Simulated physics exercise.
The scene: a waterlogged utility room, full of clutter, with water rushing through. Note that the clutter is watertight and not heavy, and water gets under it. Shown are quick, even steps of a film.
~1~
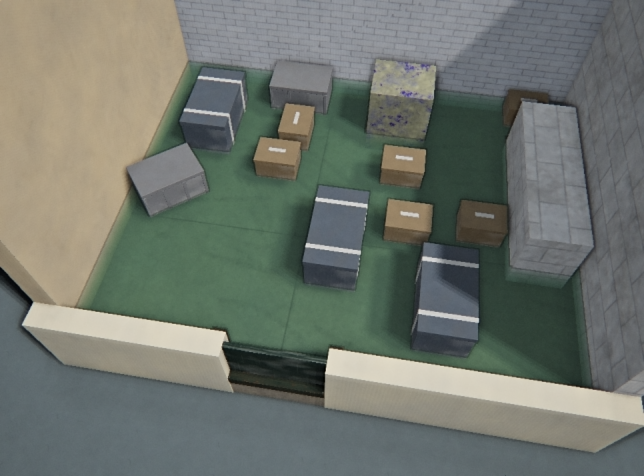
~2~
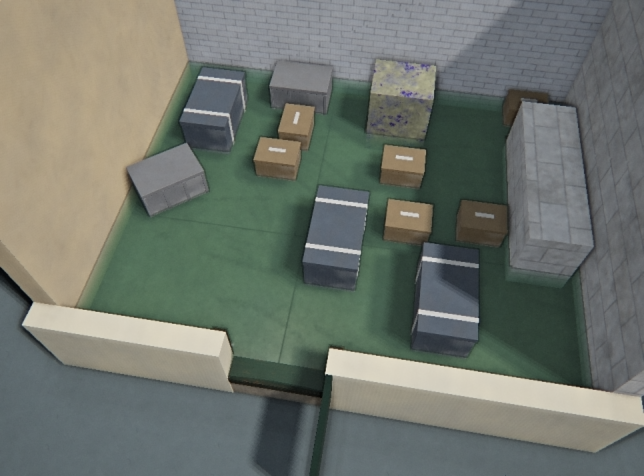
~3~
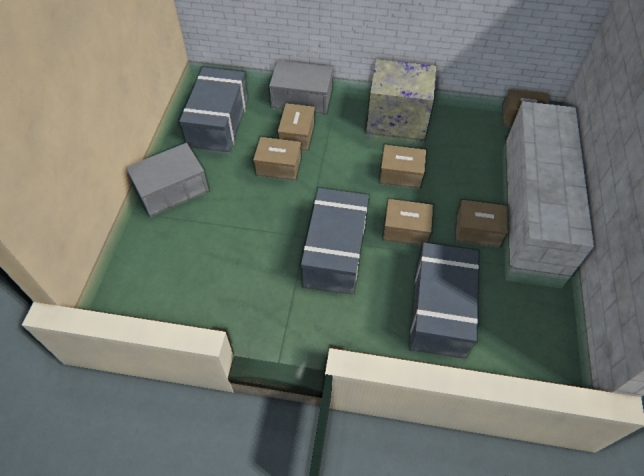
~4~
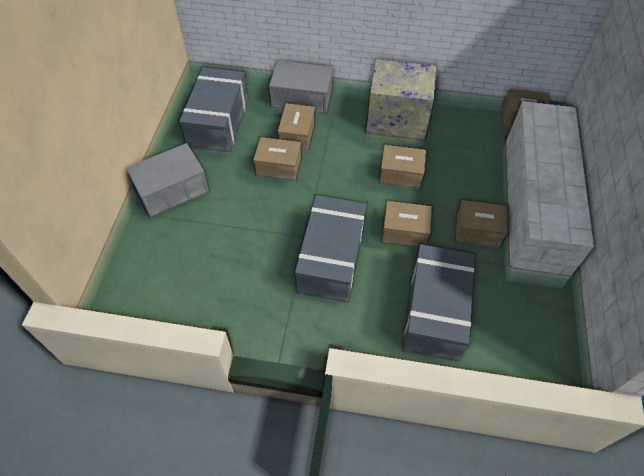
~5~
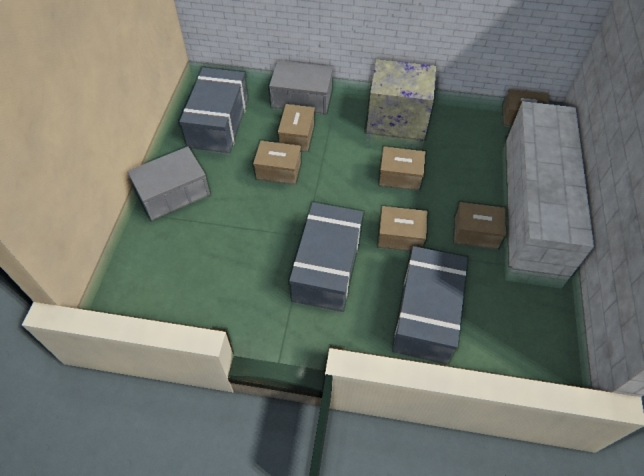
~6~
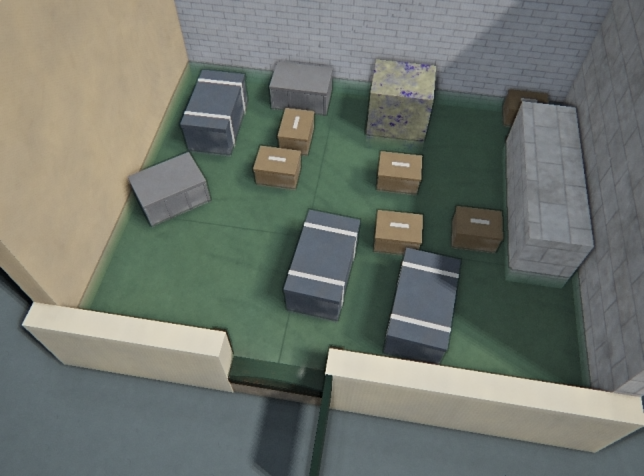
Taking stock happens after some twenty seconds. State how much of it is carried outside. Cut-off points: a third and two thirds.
Less than a third.
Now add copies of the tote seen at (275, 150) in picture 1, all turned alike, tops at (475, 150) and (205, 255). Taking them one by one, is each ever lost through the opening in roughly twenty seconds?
Well, the first one never leaves, but the second one leaves.
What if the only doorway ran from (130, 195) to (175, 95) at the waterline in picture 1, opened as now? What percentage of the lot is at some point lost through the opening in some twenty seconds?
70 per cent or so.
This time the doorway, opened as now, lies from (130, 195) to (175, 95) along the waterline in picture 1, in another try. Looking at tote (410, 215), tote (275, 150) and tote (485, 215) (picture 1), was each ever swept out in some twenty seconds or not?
First one exits, second exits, third never exits.
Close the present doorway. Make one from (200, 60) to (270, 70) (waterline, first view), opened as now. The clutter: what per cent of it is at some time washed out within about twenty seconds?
About 60 %.
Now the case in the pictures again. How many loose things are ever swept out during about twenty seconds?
So that is 1.
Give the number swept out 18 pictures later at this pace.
The total is 1.
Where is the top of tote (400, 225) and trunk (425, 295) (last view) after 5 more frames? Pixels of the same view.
They end up at about pixels (383, 250) and (396, 304).
A moment on, 1 of 11 are out; 10 afloat.
Next, 1 of 11 are out; 10 afloat.
Later, 1 of 11 are out; 10 afloat.
In the end, 1 of 11 are out; 10 afloat.
